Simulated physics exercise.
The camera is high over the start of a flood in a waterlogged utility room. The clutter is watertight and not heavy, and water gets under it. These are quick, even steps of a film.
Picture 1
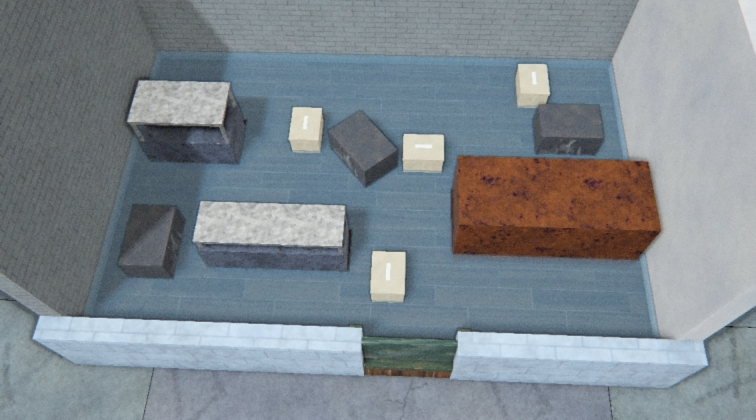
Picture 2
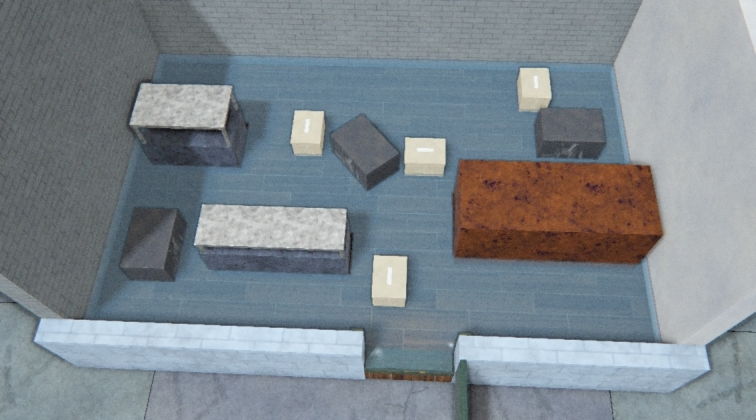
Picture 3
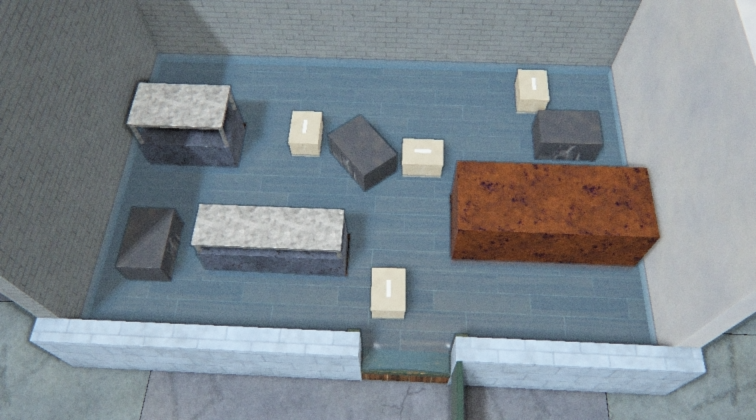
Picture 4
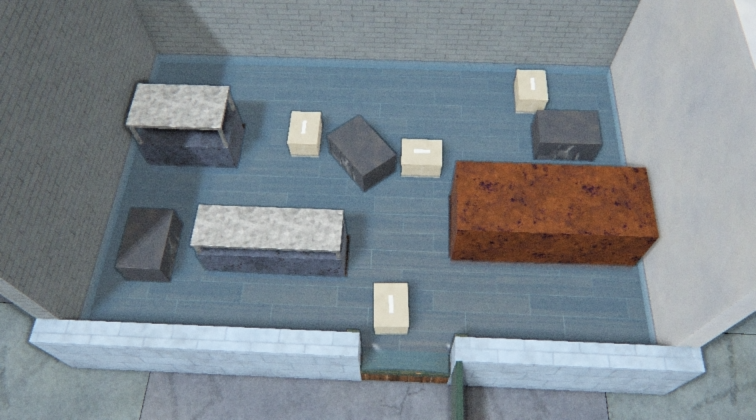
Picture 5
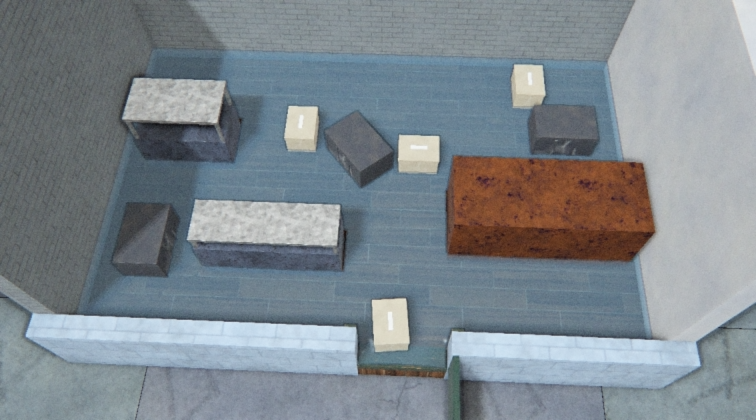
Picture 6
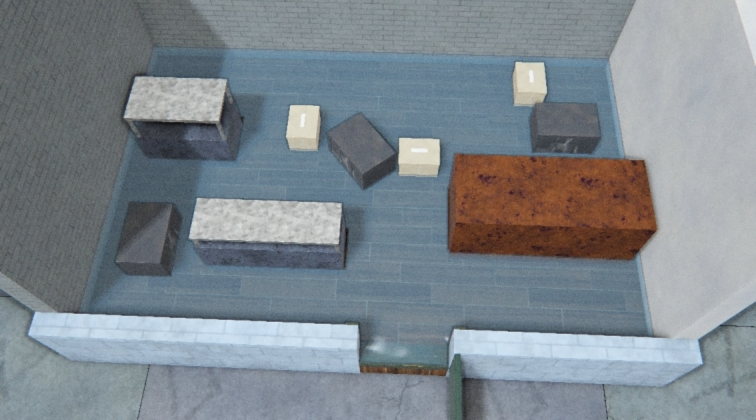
A long rust-brown block sits on the right of a walled room with a blue plank floor, seen from high above. Two pale-topped grey blocks stand on the left, with smaller dark blocks and four cream boxes around them. A green door at the front gap swings outward, the lowest cream box slides to the opening and is gone from view, and the view shakes slightly.
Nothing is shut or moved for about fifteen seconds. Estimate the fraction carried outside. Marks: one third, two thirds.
That comes to from one to two thirds.
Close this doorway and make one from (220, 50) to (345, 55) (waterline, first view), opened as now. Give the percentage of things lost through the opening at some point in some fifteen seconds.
Close to 60 %.
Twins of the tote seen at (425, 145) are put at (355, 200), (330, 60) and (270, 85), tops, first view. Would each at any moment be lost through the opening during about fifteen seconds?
In turn: Washed out, no, inside.
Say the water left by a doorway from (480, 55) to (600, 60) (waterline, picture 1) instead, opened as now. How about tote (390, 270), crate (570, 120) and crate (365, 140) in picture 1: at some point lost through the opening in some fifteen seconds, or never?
In that order: Yes, carried outside, through.
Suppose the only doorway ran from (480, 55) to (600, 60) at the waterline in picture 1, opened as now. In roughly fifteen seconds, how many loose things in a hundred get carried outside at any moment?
About 80 per cent.
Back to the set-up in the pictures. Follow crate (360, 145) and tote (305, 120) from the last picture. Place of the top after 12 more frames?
Around (383, 238) and (314, 152).
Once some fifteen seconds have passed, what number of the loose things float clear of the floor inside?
5 of them.
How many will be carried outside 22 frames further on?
3 of them.
A moment on, 1 of 8 are out; 7 afloat.
Next, 1 of 8 are out; 7 afloat.
Later, 3 of 8 are out; 5 afloat.
In the end, 3 of 8 are out; 5 afloat.
